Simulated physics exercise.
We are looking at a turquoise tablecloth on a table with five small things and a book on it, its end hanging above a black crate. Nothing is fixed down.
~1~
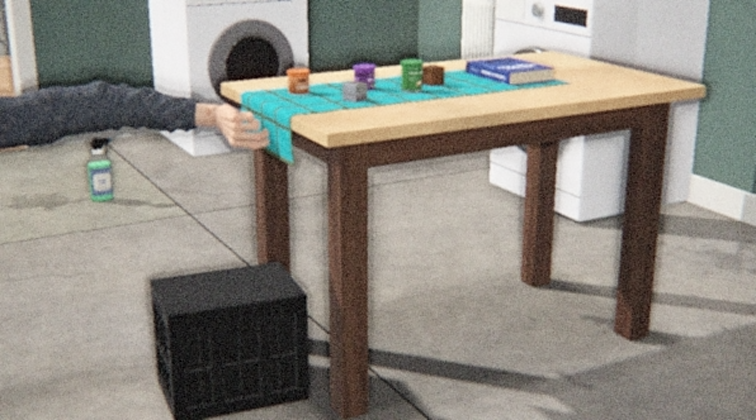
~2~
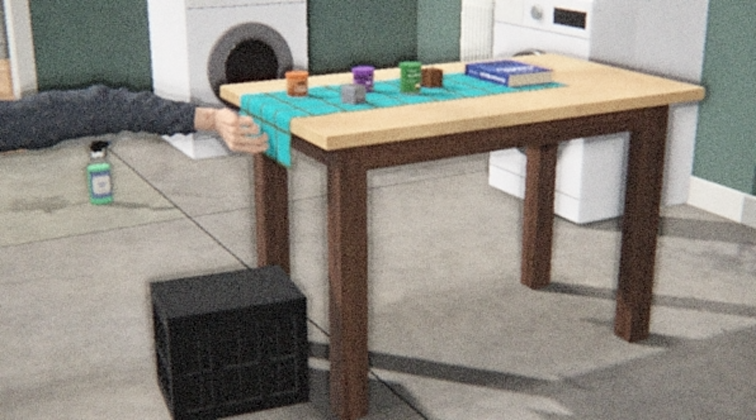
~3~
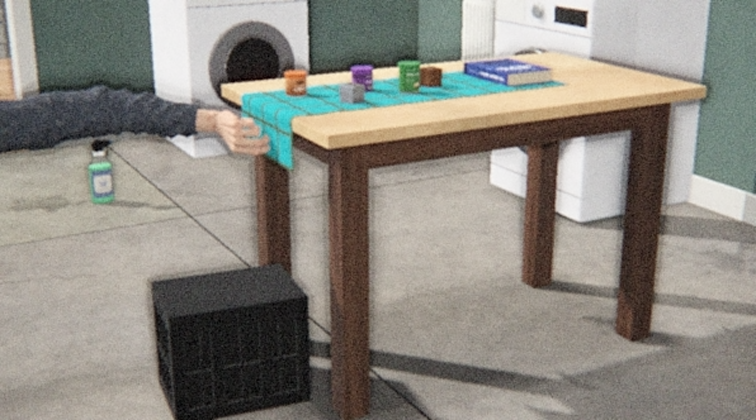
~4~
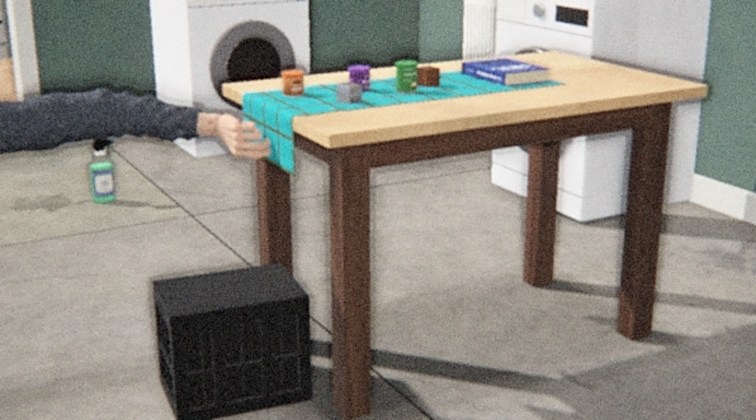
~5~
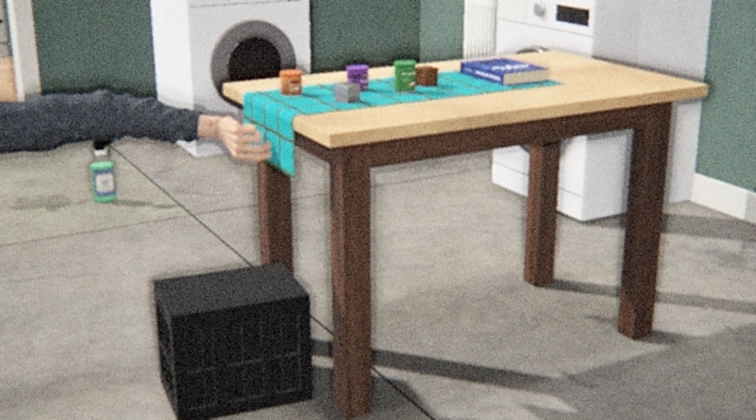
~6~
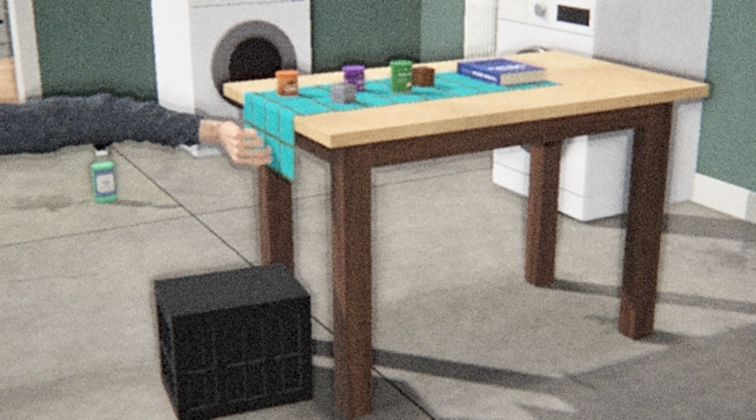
A hand at the left slowly drew a turquoise cloth down over the table's edge above a black crate, and the small pots and cubes on it shifted slightly left along with it.
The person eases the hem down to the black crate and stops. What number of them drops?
The count of fallen things is three.
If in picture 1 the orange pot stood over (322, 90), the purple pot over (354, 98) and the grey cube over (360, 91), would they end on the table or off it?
The orange pot falls, the purple pot drops off, the grey cube falls.
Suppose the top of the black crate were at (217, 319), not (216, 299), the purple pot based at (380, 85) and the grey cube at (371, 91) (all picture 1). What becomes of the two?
The purple pot comes down, the grey cube drops off.
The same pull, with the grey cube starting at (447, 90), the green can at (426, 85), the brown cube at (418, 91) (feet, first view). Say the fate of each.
The grey cube keeps its place on top, the green can keeps its place on top, the brown cube keeps its place on top.
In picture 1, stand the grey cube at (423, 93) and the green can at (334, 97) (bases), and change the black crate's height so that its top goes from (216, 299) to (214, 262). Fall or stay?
The grey cube does not fall, the green can is carried off.
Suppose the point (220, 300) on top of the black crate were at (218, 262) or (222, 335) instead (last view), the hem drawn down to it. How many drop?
Then 2 and 4.
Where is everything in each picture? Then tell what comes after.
Hem (293, 167); orange pot (298, 71); grey cube (355, 83); purple pot (365, 66); green can (412, 61); brown cube (433, 66); top of the crate (216, 299), in the first frame.
Hem (292, 171); orange pot (297, 73), in the second frame.
Hem (293, 173); grey cube (352, 85), in the third frame.
Hem (295, 176); purple pot (359, 67); top of the crate (219, 300), in the fourth frame.
Hem (296, 179); green can (405, 62), in the fifth frame.
Hem (295, 184); orange pot (287, 73); grey cube (343, 85); purple pot (354, 68); green can (402, 63); brown cube (423, 67), in the sixth frame.
A little later, hem near (270, 217); orange pot gone.
Next, hem near (270, 258); orange pot and grey cube gone.
Later still, hem on the crate; orange pot, grey cube and purple pot gone.
When it is over, hem on the crate; orange pot, grey cube and purple pot gone. It carries off three.
